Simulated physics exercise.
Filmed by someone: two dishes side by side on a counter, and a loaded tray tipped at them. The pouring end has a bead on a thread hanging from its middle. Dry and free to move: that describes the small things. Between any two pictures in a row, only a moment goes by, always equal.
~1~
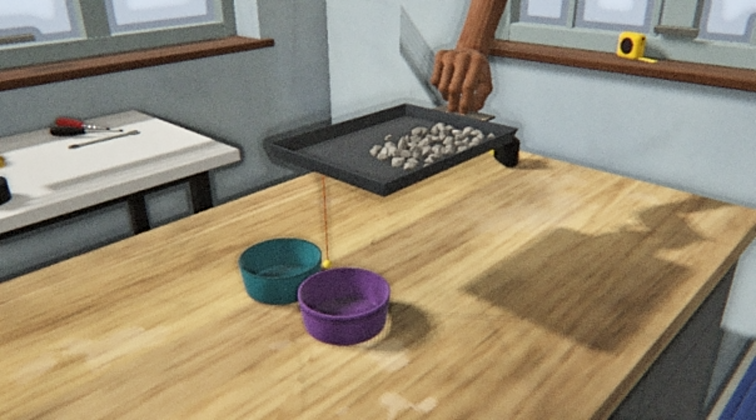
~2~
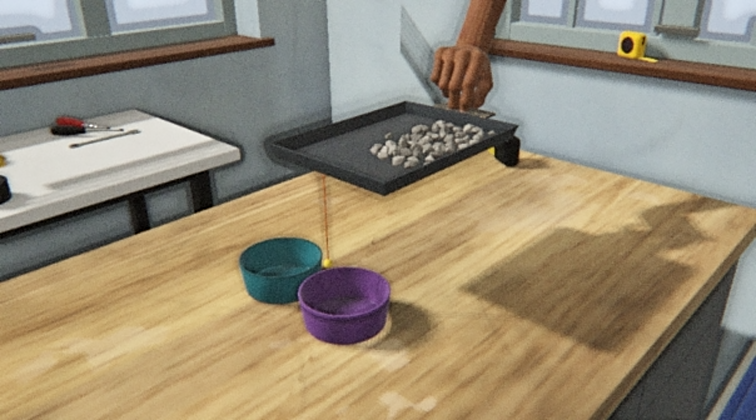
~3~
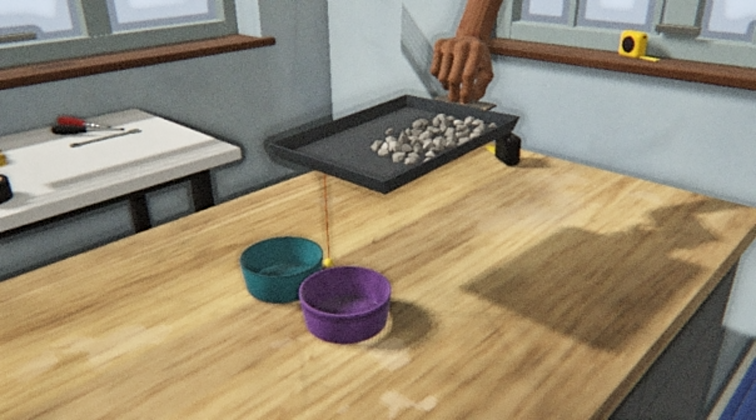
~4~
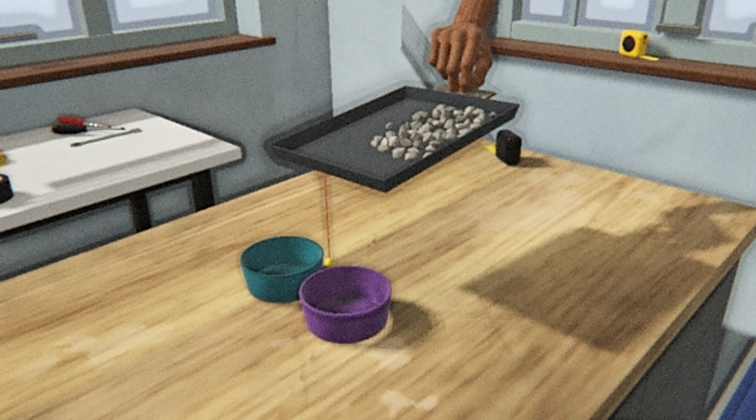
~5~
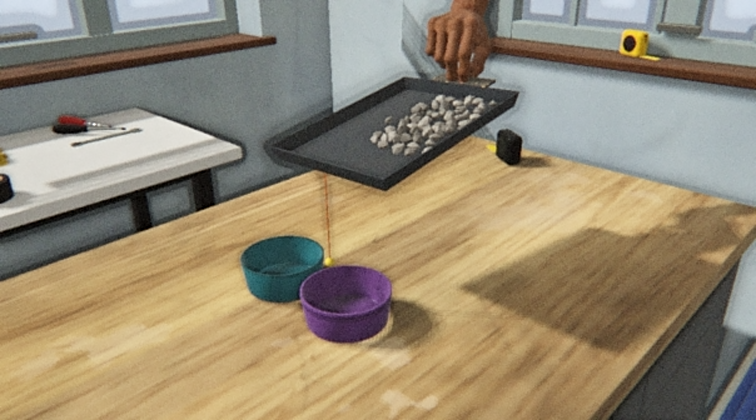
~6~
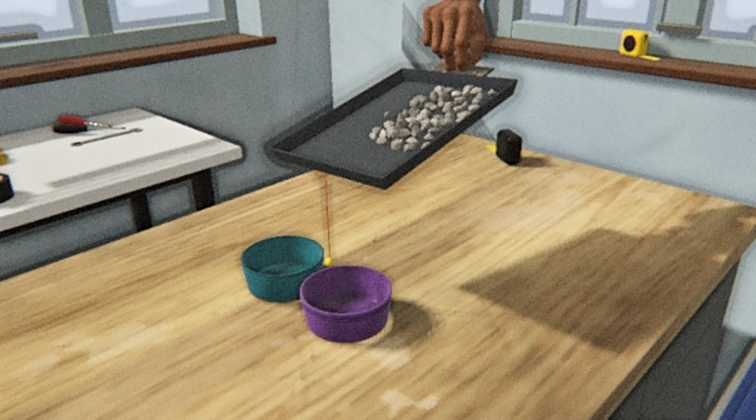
A room with pale blue walls and windows is seen from slightly above, across a wooden counter, by a nearly still camera. A teal dish sits left of a purple one beneath a dark tray of grey gravel, with a white table at left and a yellow tape measure on the sill. A brown hand gradually raises the tray's far end, its near edge tilting slightly lower at left, while the dishes stay put.
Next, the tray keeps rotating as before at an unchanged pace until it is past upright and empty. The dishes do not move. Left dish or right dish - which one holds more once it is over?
The left-side dish receives more.
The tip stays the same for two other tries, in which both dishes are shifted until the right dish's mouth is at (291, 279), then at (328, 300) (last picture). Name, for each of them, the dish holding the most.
The dish to the right, then the dish to the left.
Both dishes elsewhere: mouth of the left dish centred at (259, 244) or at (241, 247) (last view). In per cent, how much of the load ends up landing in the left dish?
In the first position around 30 percent, in the second around 20 percent.
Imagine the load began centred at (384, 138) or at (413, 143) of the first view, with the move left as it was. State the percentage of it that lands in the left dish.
It would be roughly 60 per cent for the first and roughly 50 per cent for the second.
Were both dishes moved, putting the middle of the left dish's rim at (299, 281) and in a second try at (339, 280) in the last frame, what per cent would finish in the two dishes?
60 and 20 in a hundred, in turn.
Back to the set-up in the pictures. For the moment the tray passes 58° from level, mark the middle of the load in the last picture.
Look about (314, 159) in the last picture.
Just after the last frame, tray tipped steeply; the larger part on the tray; about a tenth in the air.
A moment on, tray tipped right over; roughly half on the tray; about a tenth in the right dish; roughly a quarter in the left dish; about a tenth outside both; about a tenth in the air.
Further on, tray tipped past a quarter turn; about a tenth in the right dish; roughly half in the left dish; roughly a third outside both.
When it is over, tray tipped past a quarter turn; about a tenth in the right dish; roughly half in the left dish; roughly a third outside both.
